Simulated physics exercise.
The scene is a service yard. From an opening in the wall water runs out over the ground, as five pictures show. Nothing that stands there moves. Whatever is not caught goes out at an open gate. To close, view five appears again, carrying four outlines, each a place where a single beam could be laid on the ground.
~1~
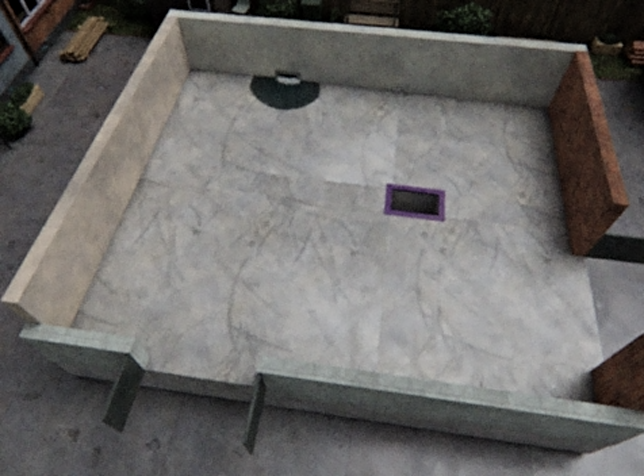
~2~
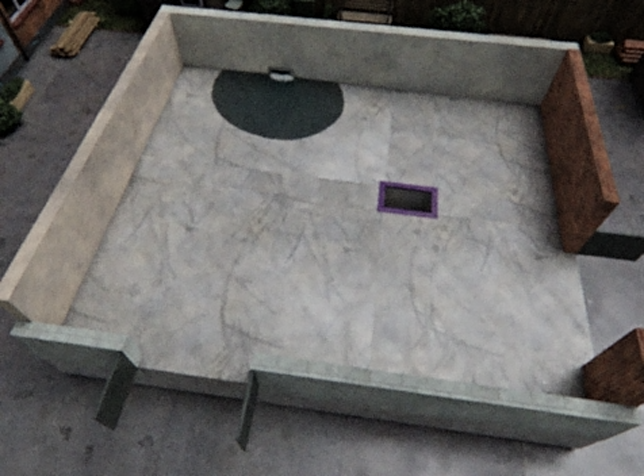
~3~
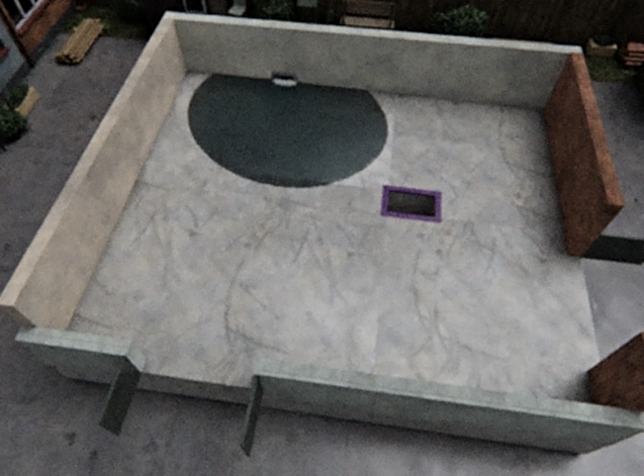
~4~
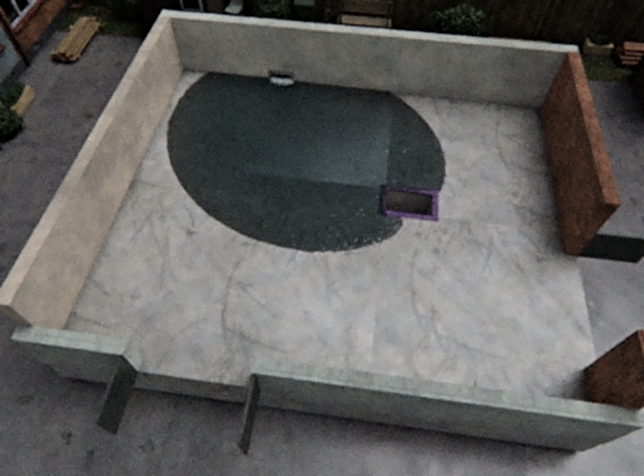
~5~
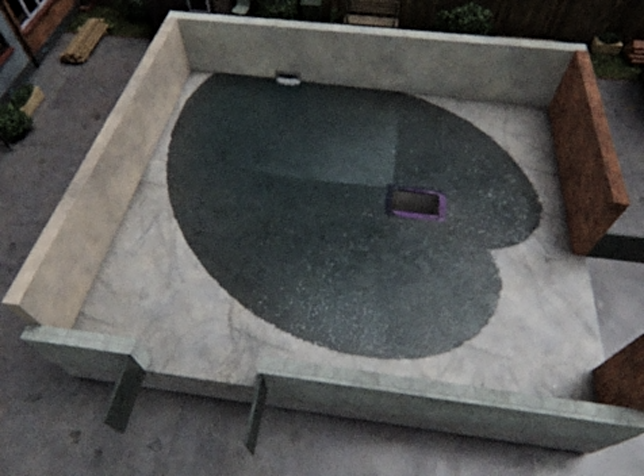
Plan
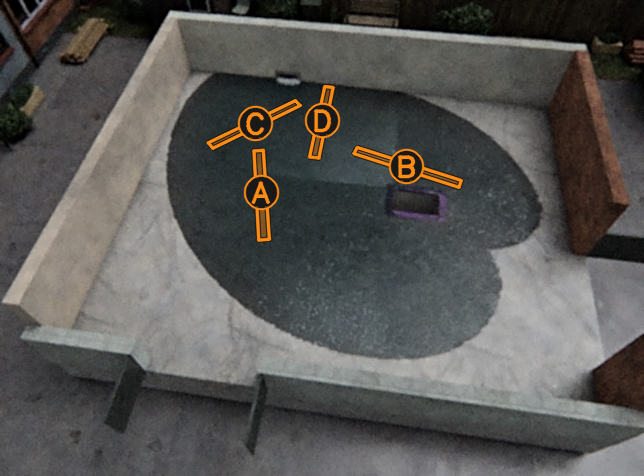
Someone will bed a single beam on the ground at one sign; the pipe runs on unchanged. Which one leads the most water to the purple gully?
Spot A.
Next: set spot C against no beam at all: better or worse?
Spot C is worse.
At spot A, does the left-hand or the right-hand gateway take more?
More leaves on the right.
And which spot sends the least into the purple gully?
Here it is spot D.
On the marked copy, A from (258, 150) to (264, 239); B from (355, 150) to (460, 183); C from (210, 145) to (297, 103); D from (314, 157) to (328, 86).
With A, about 19 % of the stream runs into the purple gully, about 80 % out by the gates.
With B, about 12 % of the stream runs into the purple gully, about 87 % out by the gates.
With C, about 12 % of the stream runs into the purple gully, about 87 % out by the gates.
With D, about 3 % of the stream runs into the purple gully, about 96 % out by the gates.
